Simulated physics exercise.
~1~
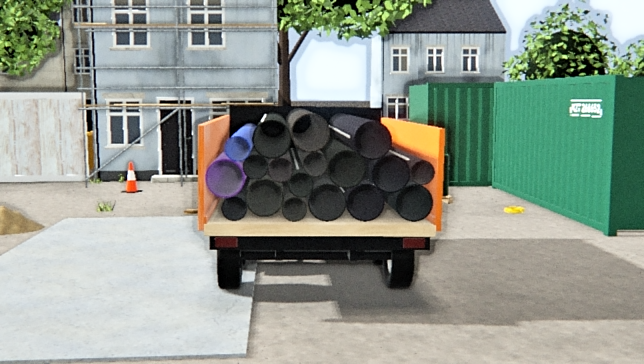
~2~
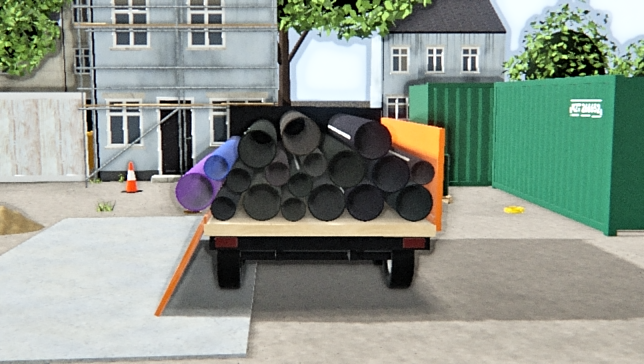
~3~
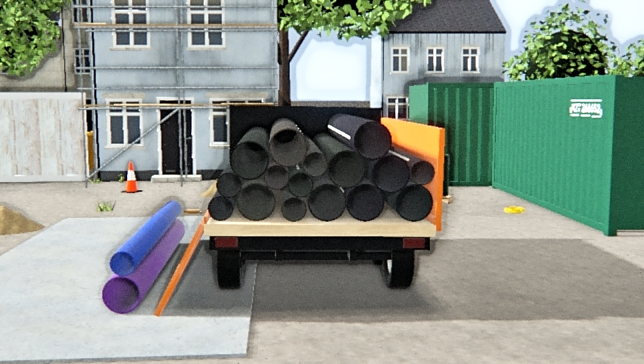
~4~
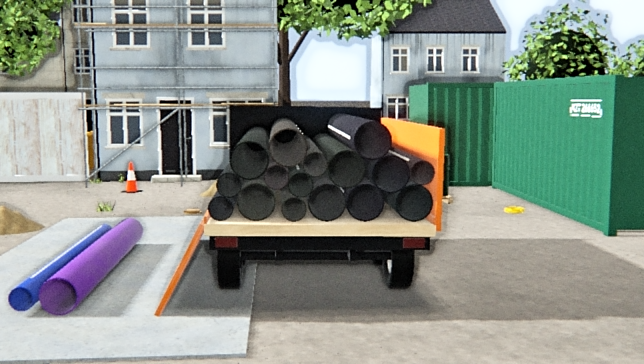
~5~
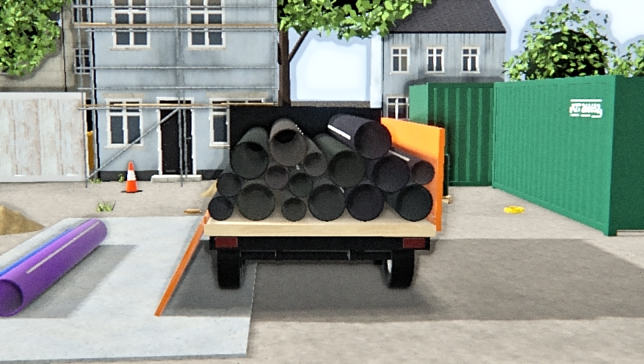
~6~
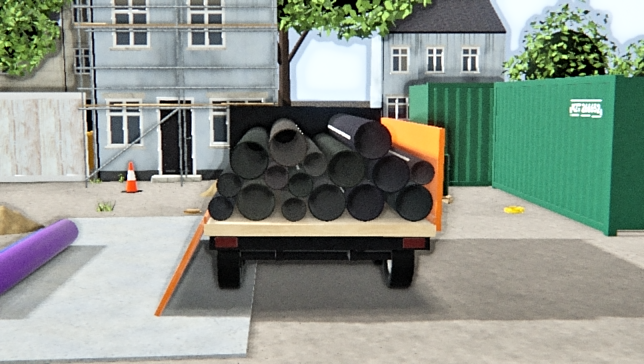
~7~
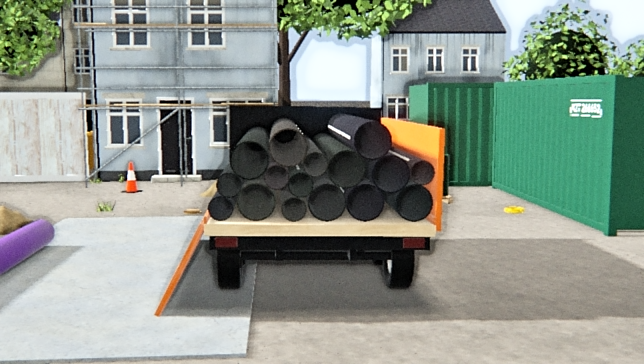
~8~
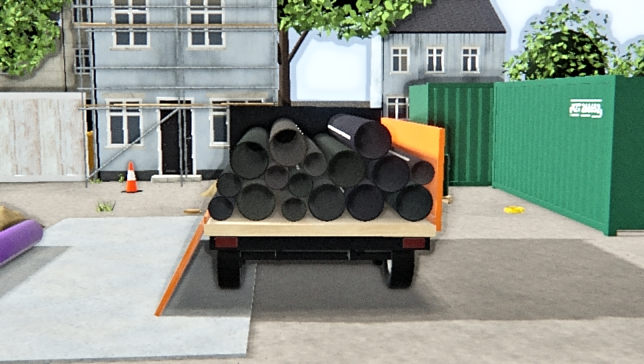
The video shows a trailer stacked with dark pipes, one purple and one blue, as its left side board drops open. The purple and blue pipes tumble off and roll left; the blue one leaves view and the purple rests partly visible at the left edge, the others staying loaded.
